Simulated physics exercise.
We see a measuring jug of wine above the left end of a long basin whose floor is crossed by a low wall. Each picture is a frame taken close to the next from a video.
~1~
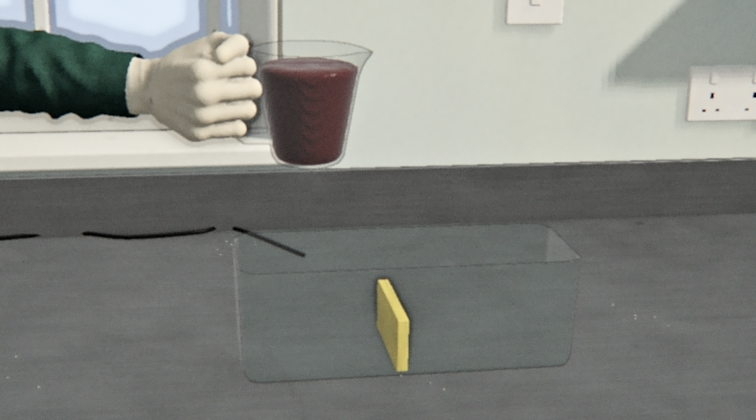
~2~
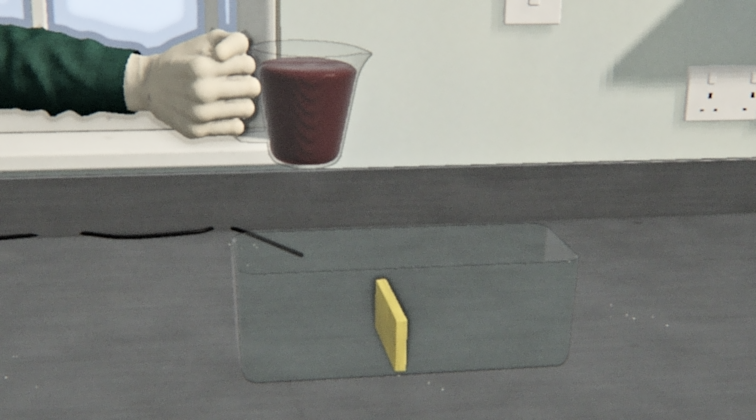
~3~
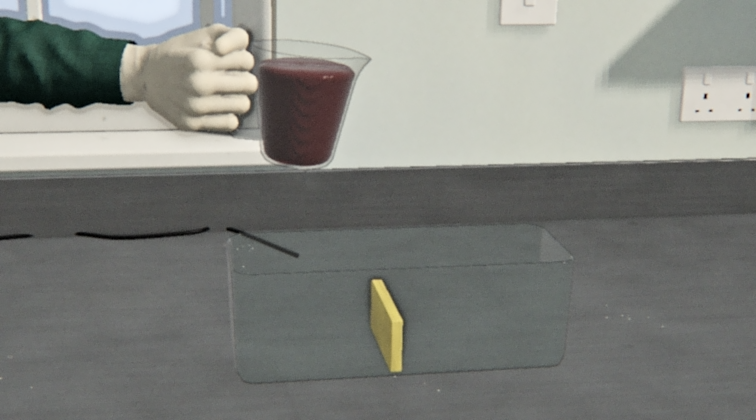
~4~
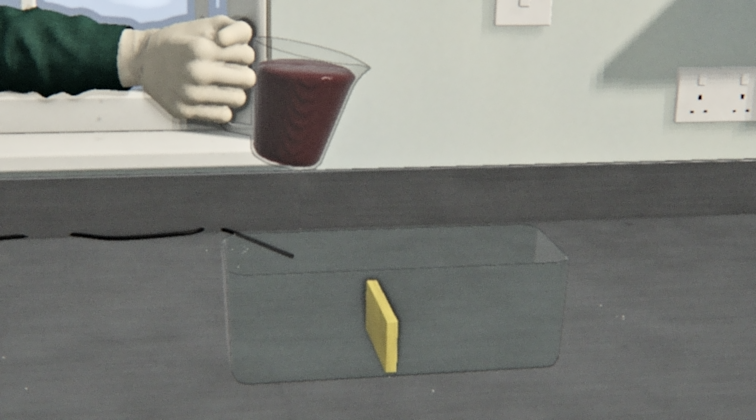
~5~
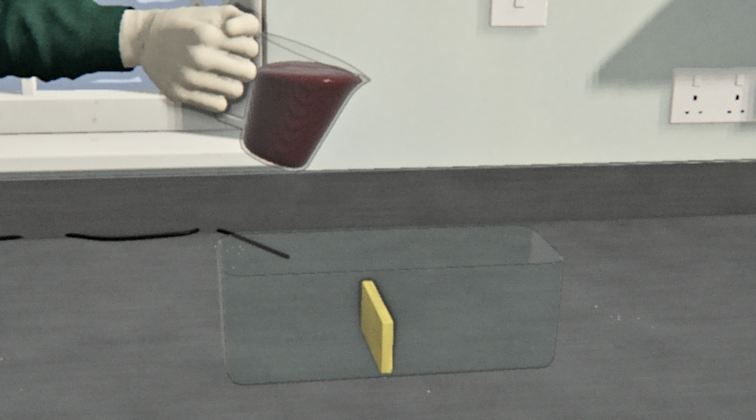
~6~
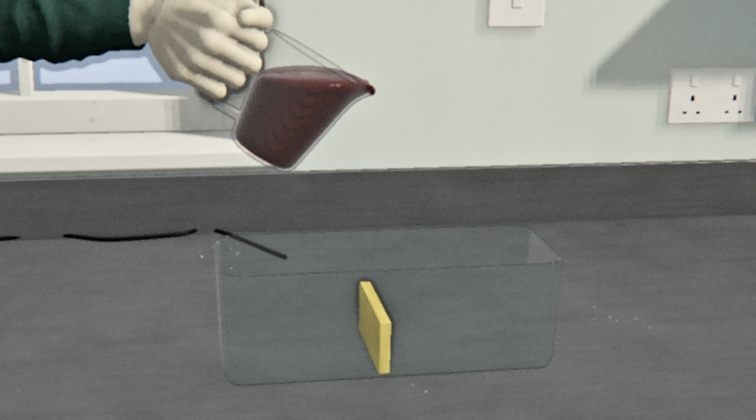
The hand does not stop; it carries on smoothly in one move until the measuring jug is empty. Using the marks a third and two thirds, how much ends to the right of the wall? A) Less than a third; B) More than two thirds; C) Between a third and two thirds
More than two thirds.
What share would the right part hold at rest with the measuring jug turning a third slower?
Roughly 95 in a hundred.
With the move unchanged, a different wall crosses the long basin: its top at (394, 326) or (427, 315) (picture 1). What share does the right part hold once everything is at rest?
Case 1: 85 %; case 2: 60 %.
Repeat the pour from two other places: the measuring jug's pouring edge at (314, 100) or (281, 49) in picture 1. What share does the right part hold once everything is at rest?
10 % and 0 %.
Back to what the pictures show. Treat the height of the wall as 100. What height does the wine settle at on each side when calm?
Left about 0, right about 40.
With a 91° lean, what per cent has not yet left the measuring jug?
Roughly 50 percent remains at that point.
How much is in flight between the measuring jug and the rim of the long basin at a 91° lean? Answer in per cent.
Some 30 per cent.
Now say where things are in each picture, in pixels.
In the first picture, it leans 0°; its right rim is at (373, 50); the wine meets the walls at (258, 66) and (358, 64); the long basin's rim runs from (236, 255) to (565, 243); the wall's top is at (392, 301).
In the second picture, it leans 1°; its right rim is at (372, 52); the wine meets the walls at (258, 64) and (355, 65).
In the third picture, it leans 6°; its right rim is at (371, 57); the wine meets the walls at (257, 64) and (355, 68).
In the fourth picture, it leans 12°; its right rim is at (371, 66); the wine meets the walls at (255, 65) and (356, 71).
In the fifth picture, it leans 21°; its right rim is at (371, 78); the wine meets the walls at (255, 70) and (361, 74).
In the sixth picture, it leans 31°; its right rim is at (372, 93); the wine meets the walls at (249, 86) and (362, 82); 1 per cent is over the edge.
A moment on, the measuring jug is tipped on its side and 49 per cent is still to pour, 0 is left of the wall and 21 right of it.
Next, the measuring jug is tipped right over and 6 per cent is still to pour, 2 is left of the wall and 80 right of it.
Then the measuring jug is tipped right over and 0 per cent is still to pour, 3 is left of the wall and 96 right of it.
Later the measuring jug is tipped right over and 0 per cent is still to pour, 3 is left of the wall and 96 right of it.
Finally, 3 per cent lies left of the wall, 96 right of it and 1 outside.
